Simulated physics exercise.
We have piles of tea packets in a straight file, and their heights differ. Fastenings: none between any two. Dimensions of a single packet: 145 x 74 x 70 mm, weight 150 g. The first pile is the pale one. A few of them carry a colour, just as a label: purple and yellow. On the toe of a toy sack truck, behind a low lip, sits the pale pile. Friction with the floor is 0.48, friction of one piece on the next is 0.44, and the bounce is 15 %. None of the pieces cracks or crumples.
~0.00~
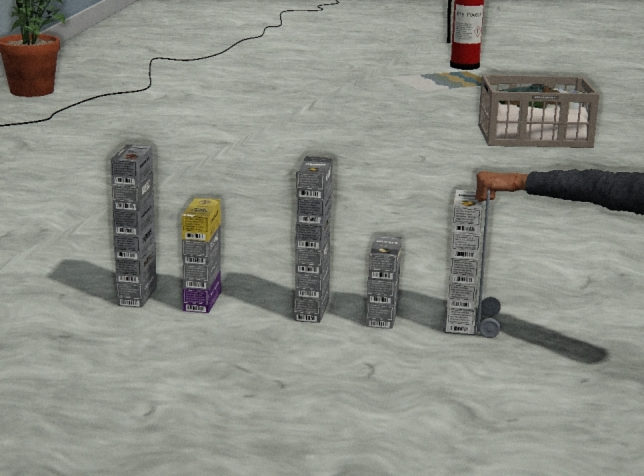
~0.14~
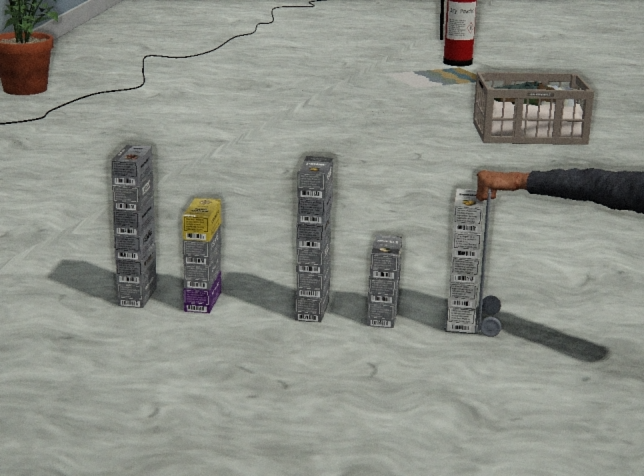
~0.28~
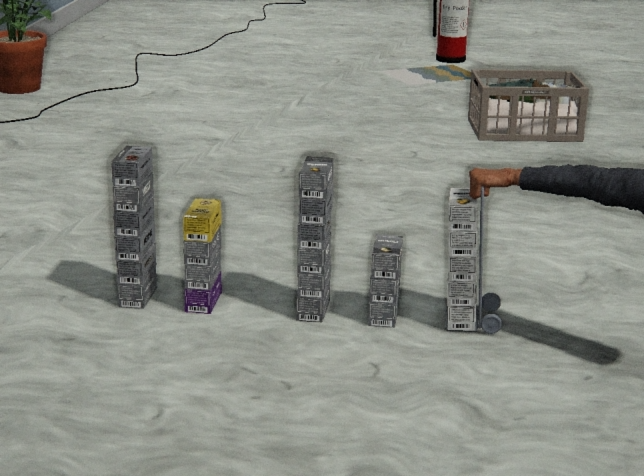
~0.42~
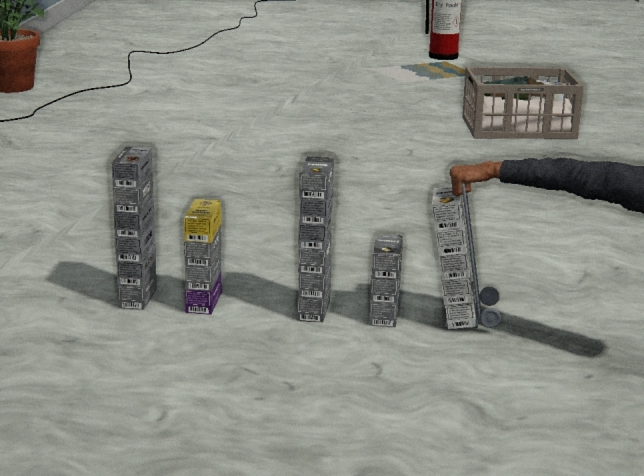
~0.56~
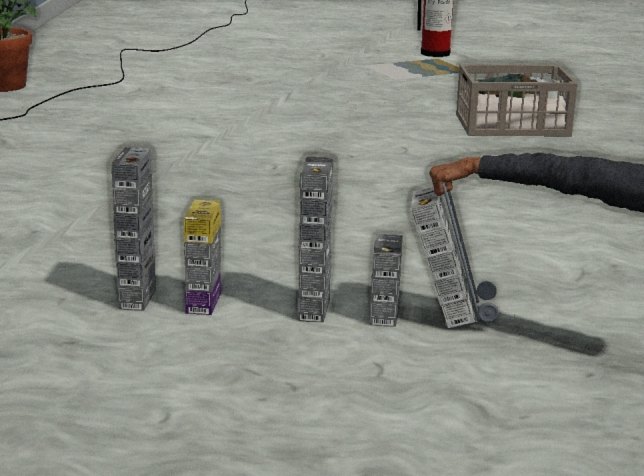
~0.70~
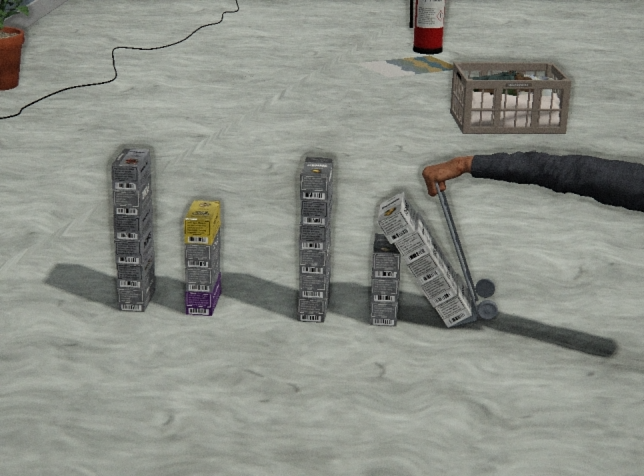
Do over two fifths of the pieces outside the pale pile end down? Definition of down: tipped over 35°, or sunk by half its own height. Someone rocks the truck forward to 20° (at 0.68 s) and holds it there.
Yes.
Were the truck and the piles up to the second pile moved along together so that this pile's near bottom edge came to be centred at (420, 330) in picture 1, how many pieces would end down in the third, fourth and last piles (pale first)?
Down per pile: Third 0, fourth 0, last 0.
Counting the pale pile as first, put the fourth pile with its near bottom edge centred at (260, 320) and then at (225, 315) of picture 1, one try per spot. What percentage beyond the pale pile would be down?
Try 1: Around 60 %; try 2: Around 90 %.
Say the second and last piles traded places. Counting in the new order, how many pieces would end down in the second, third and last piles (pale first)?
Down per pile: Second 6, third 6, last 2.
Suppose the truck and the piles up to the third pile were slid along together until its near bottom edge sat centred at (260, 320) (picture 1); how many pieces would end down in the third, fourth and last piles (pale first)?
Third 6, fourth 4, last 6.
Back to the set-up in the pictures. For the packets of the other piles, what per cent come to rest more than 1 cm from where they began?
Shifted: 85 per cent.
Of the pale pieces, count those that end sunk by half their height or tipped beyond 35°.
The answer is 5 pale pieces.
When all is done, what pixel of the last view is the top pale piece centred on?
Roughly at (286, 271).
After 1.14 s, 5 of the pale pile down; none of the 19 other packets down, 9 disturbed.
After 1.80 s, 5 of the pale pile down; 8 of the 19 other packets down; yellow packet leaning 3°; purple packet leaning 3°.
After 2.32 s, 5 of the pale pile down; 16 of the 19 other packets down; yellow packet leaning 8°, 7 cm lower.
At rest (2.9 s), 5 of the pale pile down; 16 of the 19 other packets down; yellow packet leaning 4°, 7 cm lower; purple packet unmoved. That is 84 per cent. As the last picture would show them, middles, yellow packet near (145, 241), purple packet near (203, 293).
